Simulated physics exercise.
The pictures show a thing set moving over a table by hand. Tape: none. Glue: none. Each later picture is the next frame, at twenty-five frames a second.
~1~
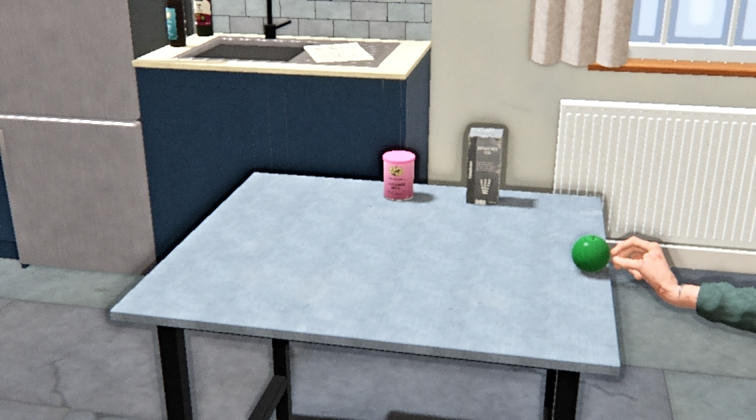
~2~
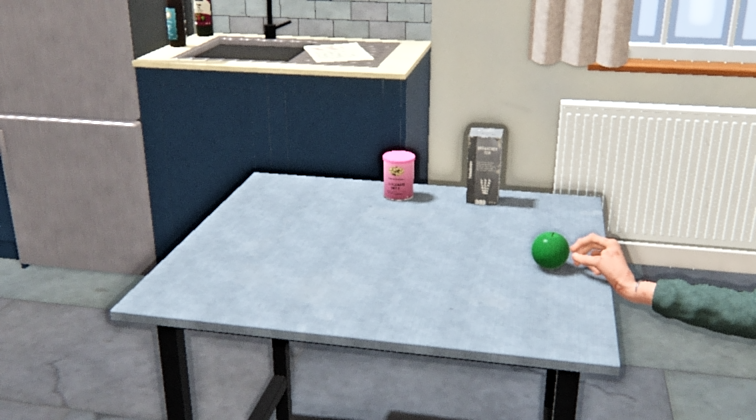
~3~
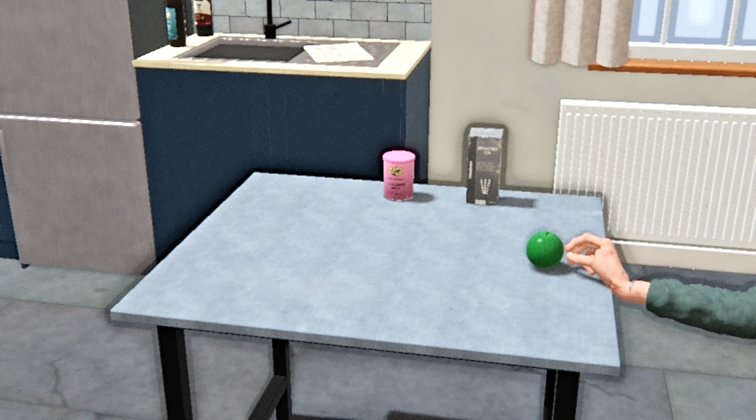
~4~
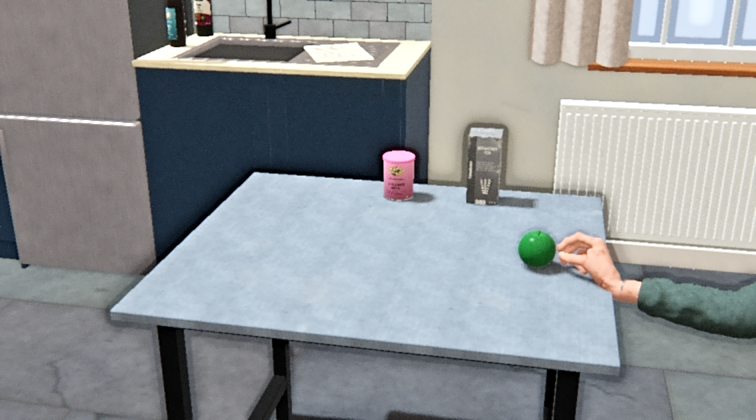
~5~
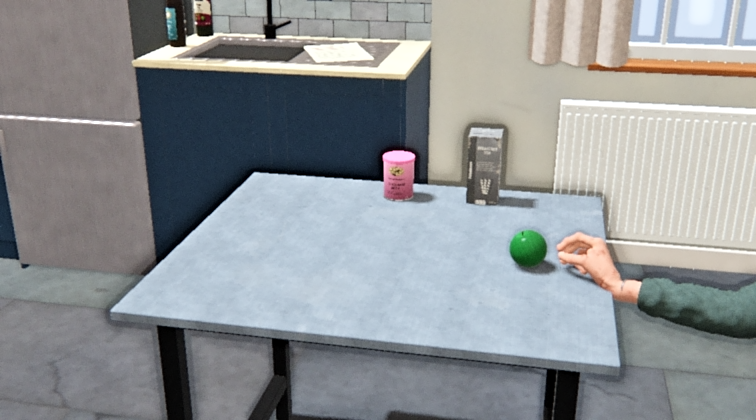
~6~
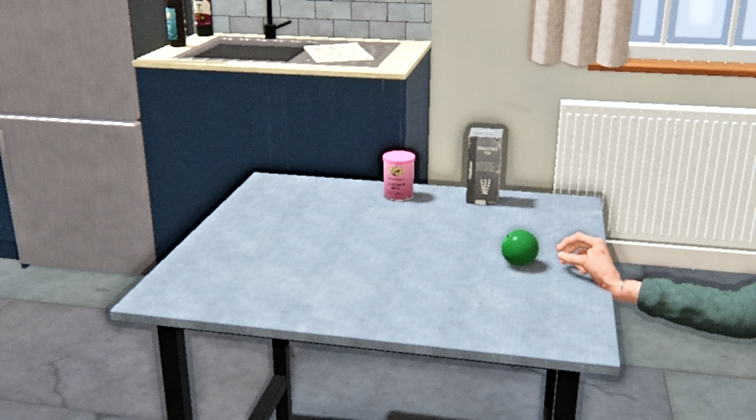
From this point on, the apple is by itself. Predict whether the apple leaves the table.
It does not overshoot the table.
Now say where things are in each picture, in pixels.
Under the hand; green apple (591, 254), in the first frame.
Under the hand; green apple (551, 250), in the second frame.
Under the hand; green apple (545, 250), in the third frame.
Green apple (537, 249), in the fourth frame.
Green apple (529, 249) displaced a little, in the fifth frame.
Green apple (520, 248) displaced a little, in the sixth frame.
Then, 0.20 s past the last view, green apple displaced about its own width near (484, 245).
Then, 0.50 s past the last view, green apple displaced well along near (445, 242).
Finally, moved from the start, green apple. Final places as the last picture's camera would see them, green apple near (420, 240).
